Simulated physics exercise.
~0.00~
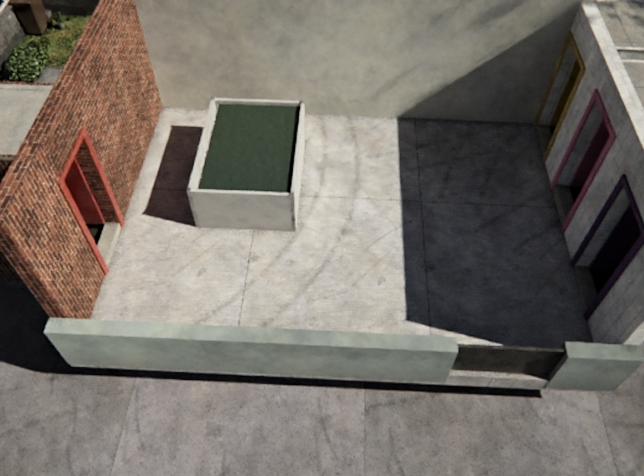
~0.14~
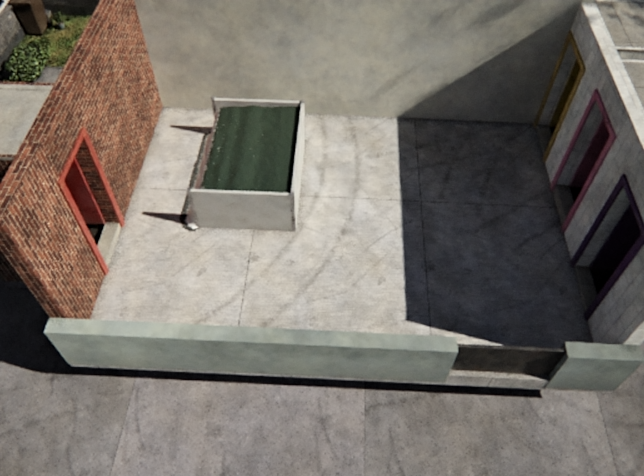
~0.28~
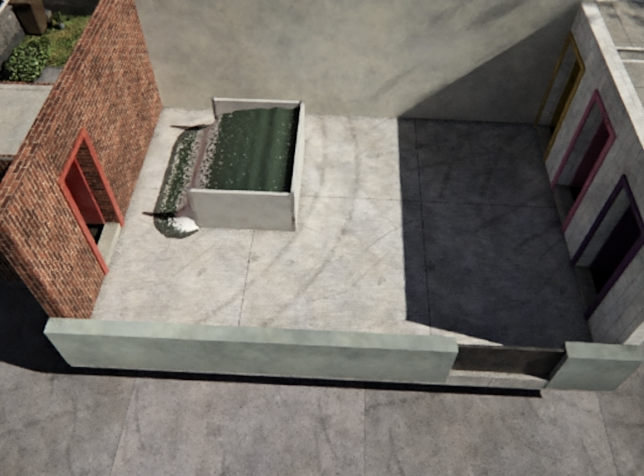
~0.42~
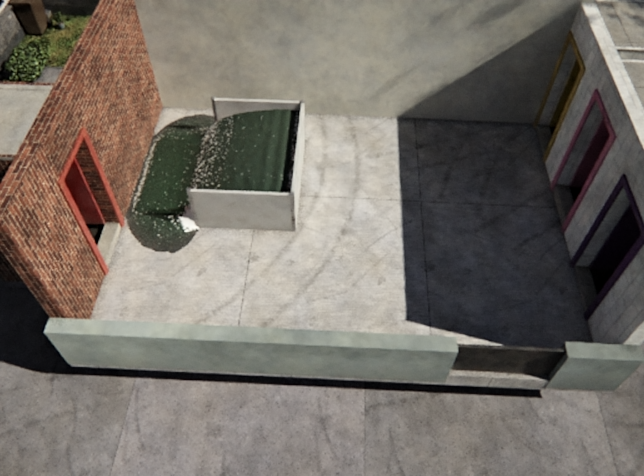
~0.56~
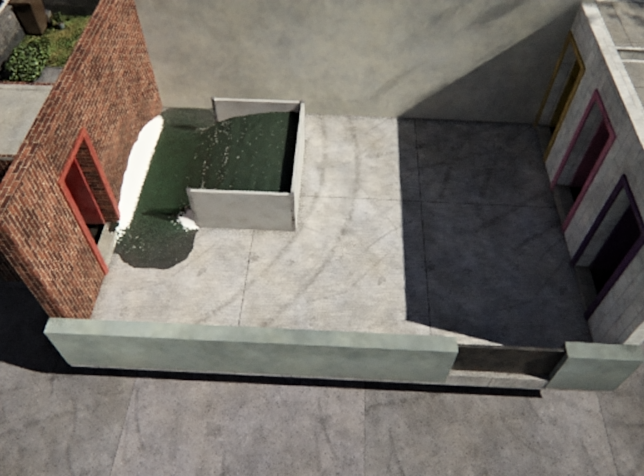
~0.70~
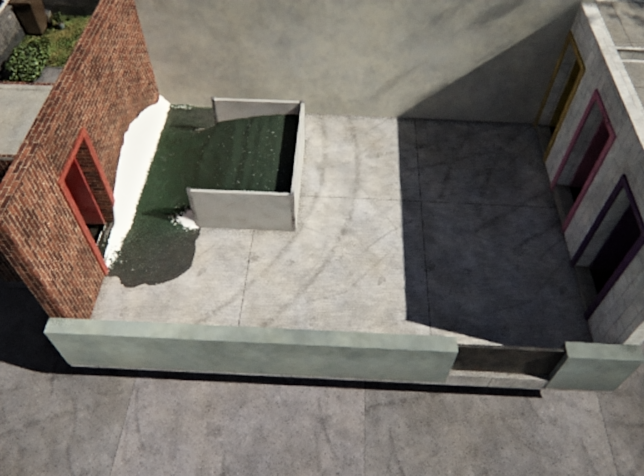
Dark green water pours from an open concrete tank as its left side disappears, spreads across the pale yard floor to the red-framed doorway in the brick wall, froths white along that wall, and spreads toward the front.
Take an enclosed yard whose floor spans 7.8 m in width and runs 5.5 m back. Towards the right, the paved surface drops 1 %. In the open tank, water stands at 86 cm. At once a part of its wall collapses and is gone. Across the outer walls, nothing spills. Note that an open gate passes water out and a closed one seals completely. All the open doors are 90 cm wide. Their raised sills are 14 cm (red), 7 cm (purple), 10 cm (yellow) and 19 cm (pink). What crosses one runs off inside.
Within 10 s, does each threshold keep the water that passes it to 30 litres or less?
Outcome: Red door: The total grows larger than the cap; purple door: The total grows larger than the cap; yellow door: The total grows larger than the cap; pink door: The total remains smaller than the cap.
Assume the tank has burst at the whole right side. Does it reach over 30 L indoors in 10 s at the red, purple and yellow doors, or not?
Then it goes red fine, purple too high, yellow too high.
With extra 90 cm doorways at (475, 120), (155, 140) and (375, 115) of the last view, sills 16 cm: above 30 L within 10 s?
In turn: Short of it, beyond it, short of it.
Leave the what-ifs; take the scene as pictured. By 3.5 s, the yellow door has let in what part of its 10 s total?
That works out near 5%.
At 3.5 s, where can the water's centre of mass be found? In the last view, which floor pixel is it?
Its balance point lies near (242, 201).
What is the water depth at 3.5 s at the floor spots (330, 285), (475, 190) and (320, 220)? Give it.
About 3, 2 and 0 cm respectively.
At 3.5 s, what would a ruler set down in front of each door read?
You'd get red at 14 cm, purple at 0 cm, yellow at 18 cm, and pink at 0 cm.
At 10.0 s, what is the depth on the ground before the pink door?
I'd put it at around 9.5 cm deep.
After 1.4 s water covers 15 % of the floor and is deepest (71 cm) near (162, 111); red door 29 cm at the sill, 27 L in, purple door not reached, yellow door not reached, pink door not reached.
After 2.2 s water covers 30 % of the floor and is deepest (48 cm) near (162, 111); red door 22 cm at the sill, 69 L in, purple door not reached, yellow door not reached, pink door not reached.
After 3.5 s water covers 65 % of the floor and is deepest (25 cm) near (107, 342); red door 14 cm at the sill, 83 L in, purple door not reached, yellow door 18 cm at the sill, 5 L in, pink door not reached.
After 6.0 s water covers 95 % of the floor and is deepest (20 cm) near (560, 236); red door 15 cm at the sill, 83 L in, purple door 16 cm at the sill, 37 L in, yellow door 13 cm at the sill, 153 L in, pink door 8 cm at the sill, 0 L in.
After 10.0 s water covers 95 % of the floor and is deepest (14 cm) near (462, 124); red door 7 cm at the sill, 84 L in, purple door 12 cm at the sill, 117 L in, yellow door 11 cm at the sill, 163 L in, pink door 9 cm at the sill, 0 L in.
